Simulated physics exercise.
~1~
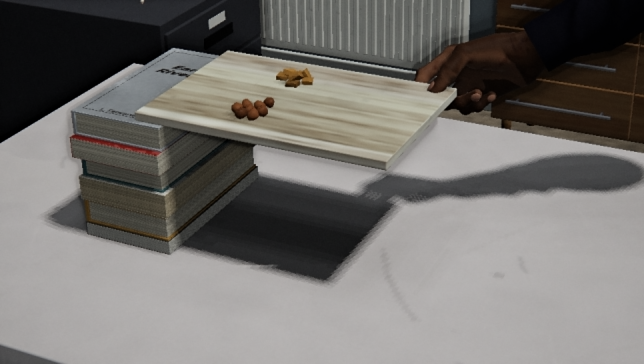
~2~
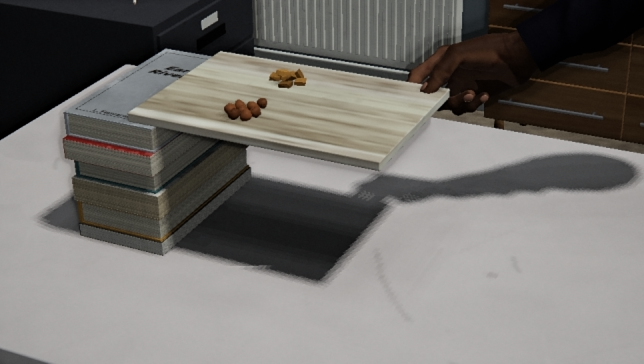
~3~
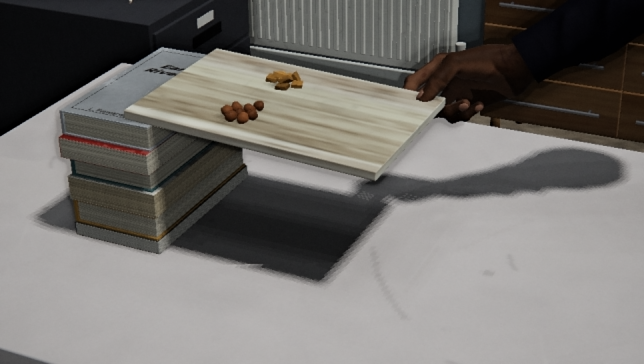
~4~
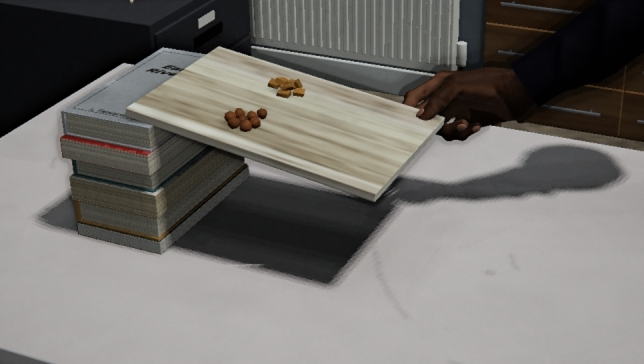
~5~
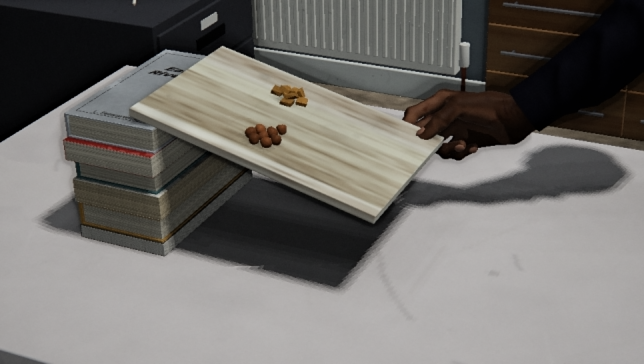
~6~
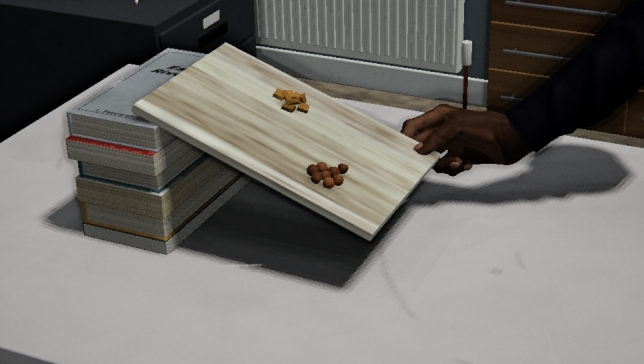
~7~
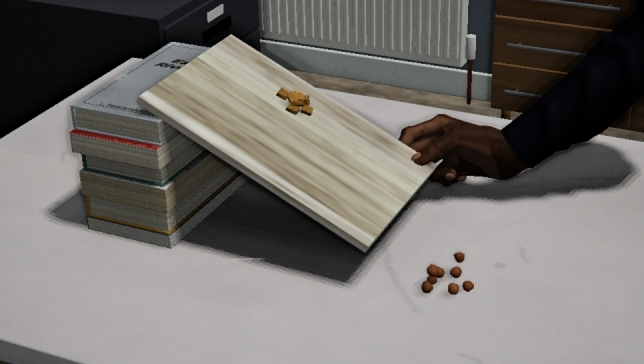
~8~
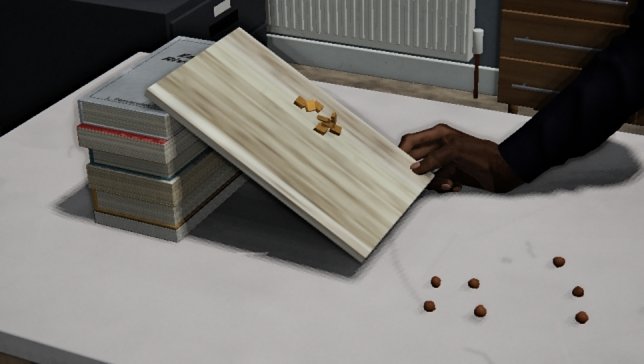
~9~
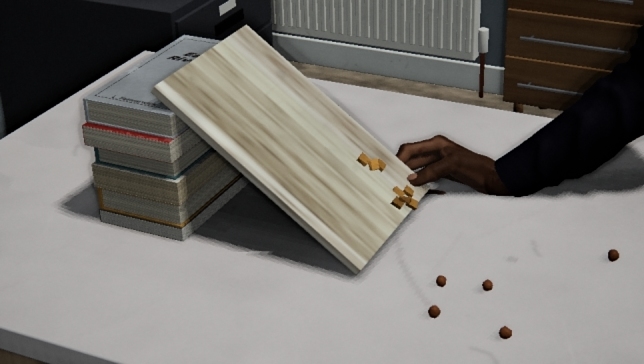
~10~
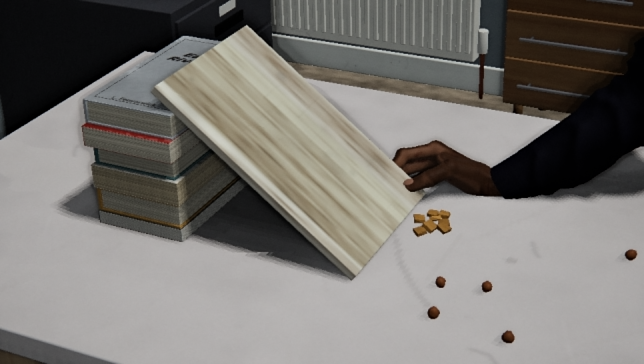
On a white counter, a hand tilts a board; round brown nuts outroll sliding tan pieces.
